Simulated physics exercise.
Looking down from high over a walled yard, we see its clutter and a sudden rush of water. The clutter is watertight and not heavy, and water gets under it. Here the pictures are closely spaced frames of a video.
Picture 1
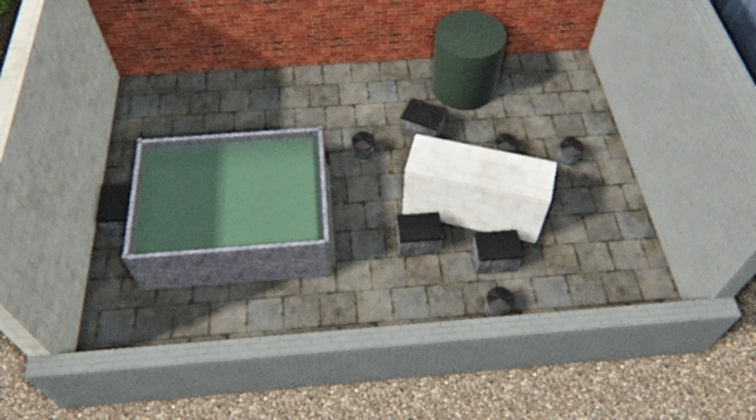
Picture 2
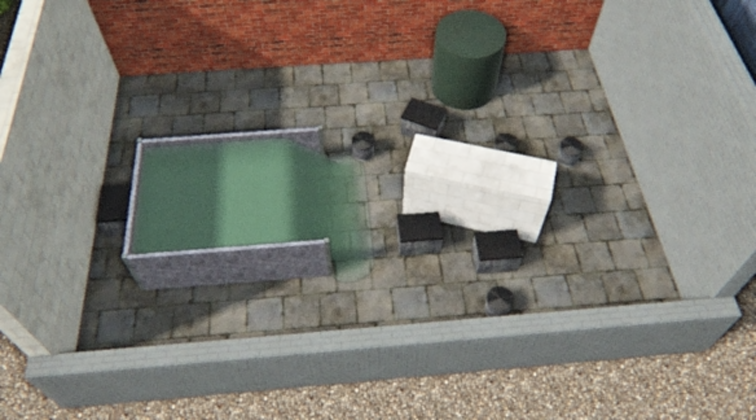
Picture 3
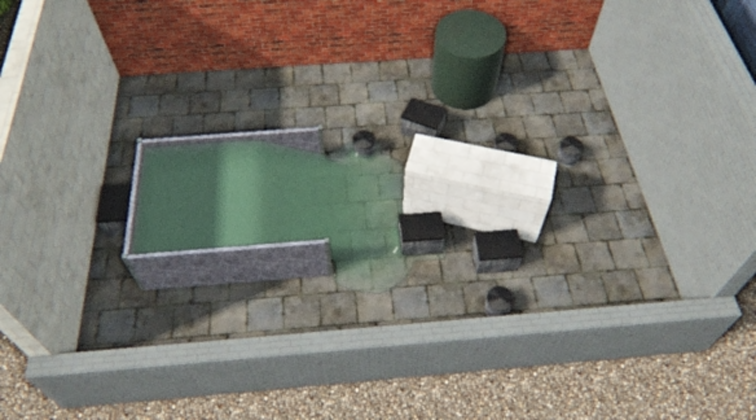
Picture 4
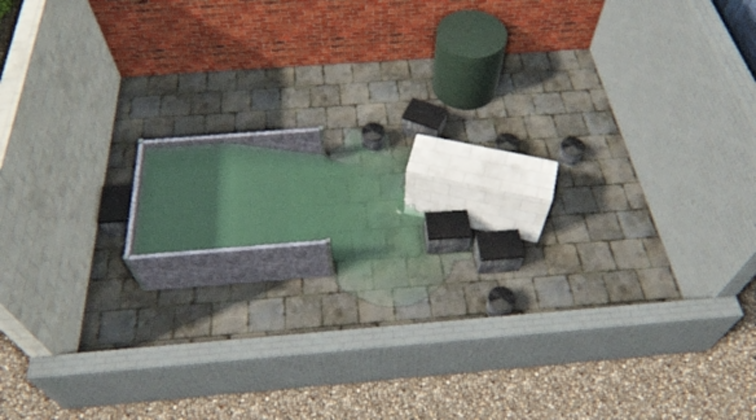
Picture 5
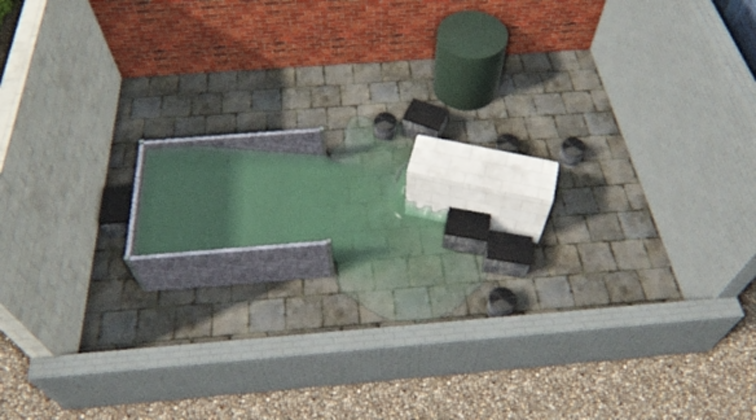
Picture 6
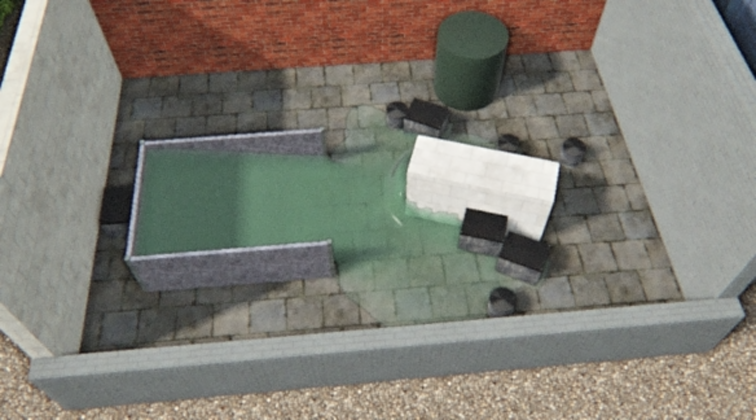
Walled yard with green water surging rightward from an open-sided tank, spreading around a white block and pushing dark boxes aside.
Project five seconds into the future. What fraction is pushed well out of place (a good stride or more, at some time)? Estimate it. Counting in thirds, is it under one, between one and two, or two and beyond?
In thirds: Two or beyond.
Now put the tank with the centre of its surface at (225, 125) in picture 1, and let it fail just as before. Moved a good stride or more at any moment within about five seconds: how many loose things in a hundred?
About 90 per cent.
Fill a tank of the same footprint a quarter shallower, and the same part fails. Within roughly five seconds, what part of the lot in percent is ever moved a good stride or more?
I get 90 percent.
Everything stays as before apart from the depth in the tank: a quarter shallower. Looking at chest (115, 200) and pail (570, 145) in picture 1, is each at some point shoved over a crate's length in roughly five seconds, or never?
Order as asked - never got there, carried at least that far.
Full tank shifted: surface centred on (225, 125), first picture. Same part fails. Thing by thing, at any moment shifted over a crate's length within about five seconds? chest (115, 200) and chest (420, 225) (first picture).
Taking them in the order you gave, the first did not get there and the second got carried that far.
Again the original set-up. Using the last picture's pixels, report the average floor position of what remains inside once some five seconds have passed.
In the last view, somewhere about (412, 134).
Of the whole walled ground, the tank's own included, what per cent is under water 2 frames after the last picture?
Wet share: Around 40 %.
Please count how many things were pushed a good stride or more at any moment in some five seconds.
7 of them.
A moment on, 4 of 8 are well off their spots; 1 afloat.
Next, 6 of 8 are well off their spots; 5 afloat.
Later, 7 of 8 are well off their spots; 7 afloat.
In the end, 7 of 8 are well off their spots, and 7 have been at some point; 7 afloat.
